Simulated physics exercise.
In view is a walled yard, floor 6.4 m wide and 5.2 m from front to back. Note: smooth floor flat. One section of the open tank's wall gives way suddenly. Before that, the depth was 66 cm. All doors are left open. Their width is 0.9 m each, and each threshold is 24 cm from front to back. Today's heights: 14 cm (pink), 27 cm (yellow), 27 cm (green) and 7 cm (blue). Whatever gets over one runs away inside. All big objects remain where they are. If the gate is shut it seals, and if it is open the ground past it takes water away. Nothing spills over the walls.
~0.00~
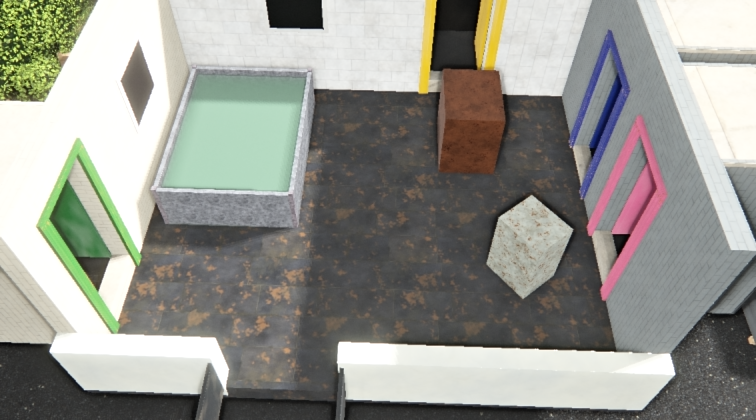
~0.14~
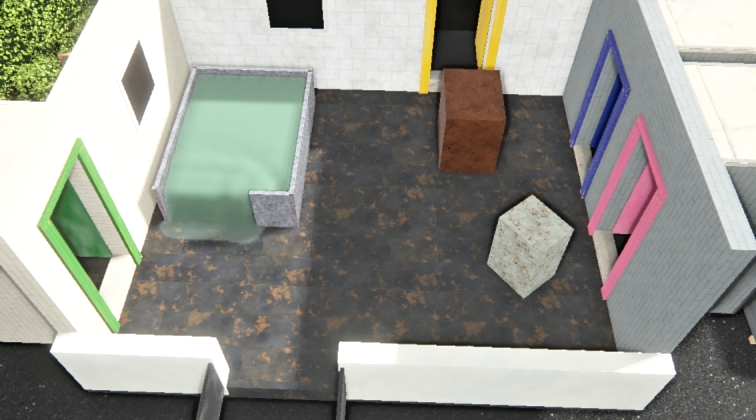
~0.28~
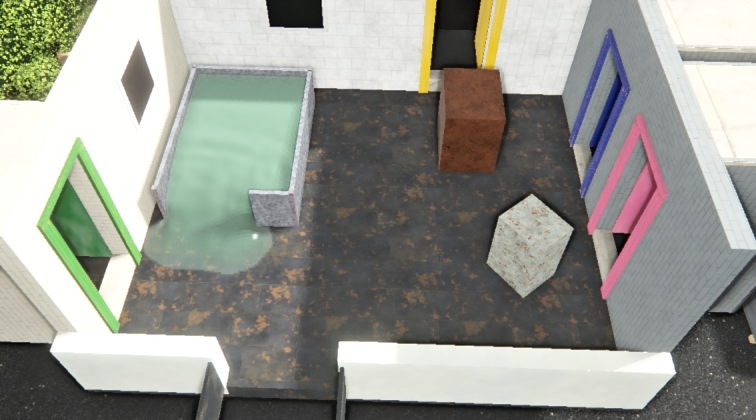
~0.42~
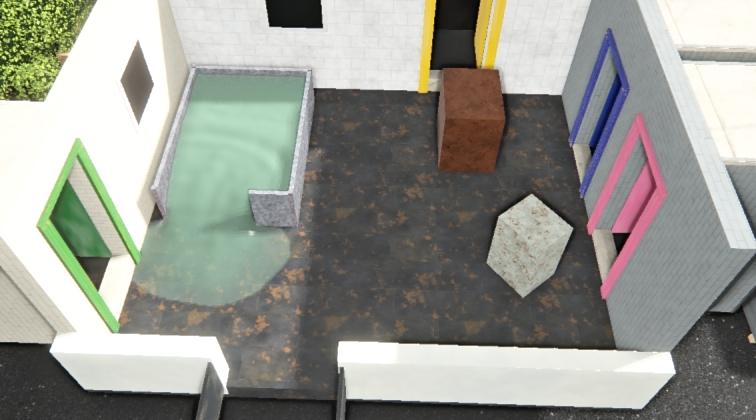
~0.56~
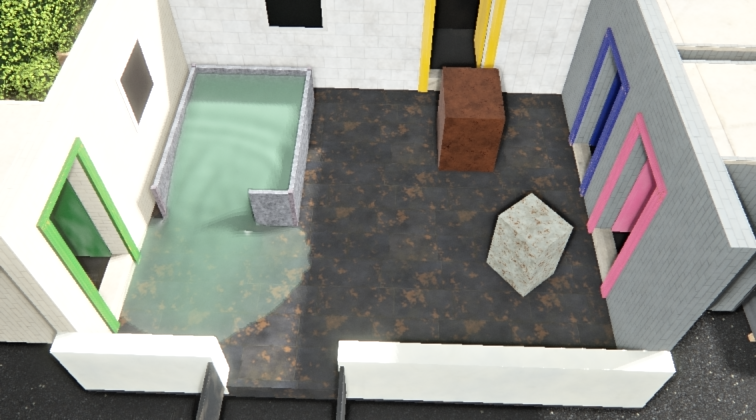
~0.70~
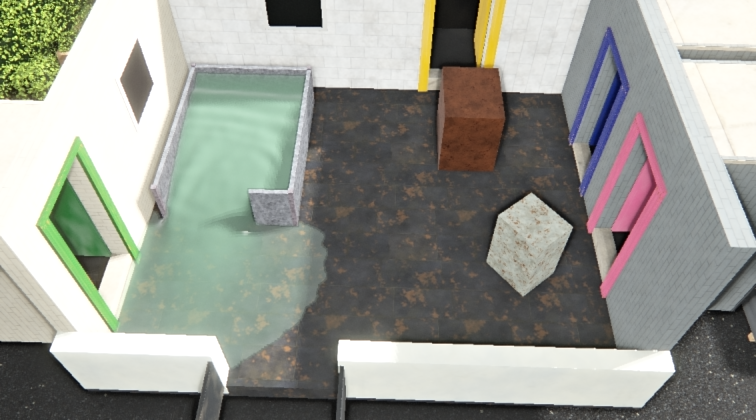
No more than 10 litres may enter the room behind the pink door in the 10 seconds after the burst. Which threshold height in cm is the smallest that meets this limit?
A height of roughly 10 cm.
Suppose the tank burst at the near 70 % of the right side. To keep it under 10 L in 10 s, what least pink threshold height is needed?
With that break, close to 26 cm.
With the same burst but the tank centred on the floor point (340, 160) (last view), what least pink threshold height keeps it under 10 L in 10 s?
Some 6.0 cm.
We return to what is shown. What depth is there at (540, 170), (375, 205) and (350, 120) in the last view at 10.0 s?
Depth: About 8, 5, 7 cm.
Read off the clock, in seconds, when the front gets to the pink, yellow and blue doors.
Pink = 3.8 s, yellow = 6.5 s, blue = 5.0 s.
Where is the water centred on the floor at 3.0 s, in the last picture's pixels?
It lies near (239, 231) in the last picture.
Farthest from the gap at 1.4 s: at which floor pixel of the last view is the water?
The farthest wet point is roughly at (352, 371) in the last view.
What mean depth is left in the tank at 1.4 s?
It averages roughly 45 centimetres.
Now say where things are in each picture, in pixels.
The first picture shows still water, 66 cm deep, in the open tank at (239, 129); the pink door at (620, 219) is dry.
In the second picture, the gap is at (212, 213), the front 0.3 m out at (172, 234); the back of the open tank holds 66 cm.
In the third picture, the gap is at (212, 213), the front 0.8 m out at (215, 268); the back of the open tank holds 66 cm.
In the fourth picture, the gap is at (211, 214), the front 1.3 m out at (190, 298); the back of the open tank holds 66 cm.
In the fifth picture, the gap is at (211, 213), the front 1.9 m out at a hidden place; the back of the open tank holds 66 cm.
In the sixth picture, the gap is at (211, 213), the front 2.2 m out at a hidden place; the back of the open tank holds 63 cm; 4.1 m in a straight line remain to the pink door at (620, 216).
After 1.4 s water covers 20 % of the floor, deepest (56 cm) near (106, 362); it has not reached the pink door.
After 3.0 s water covers 40 % of the floor, deepest (38 cm) near (106, 362); it has not reached the pink door.
After 10.0 s water covers 95 % of the floor, deepest (14 cm) near (558, 153); 9 cm at the pink door, 0 litres in over its 14 cm threshold.
At the pink door as built, the water arrived by 3.8 s and peaked near 13 cm at 7.0 s.
With a threshold of 8.5 cm, 19 litres would have come in within the 10 s; with 11.5 cm, 4 litres. So under 10 litres takes about 10 cm.
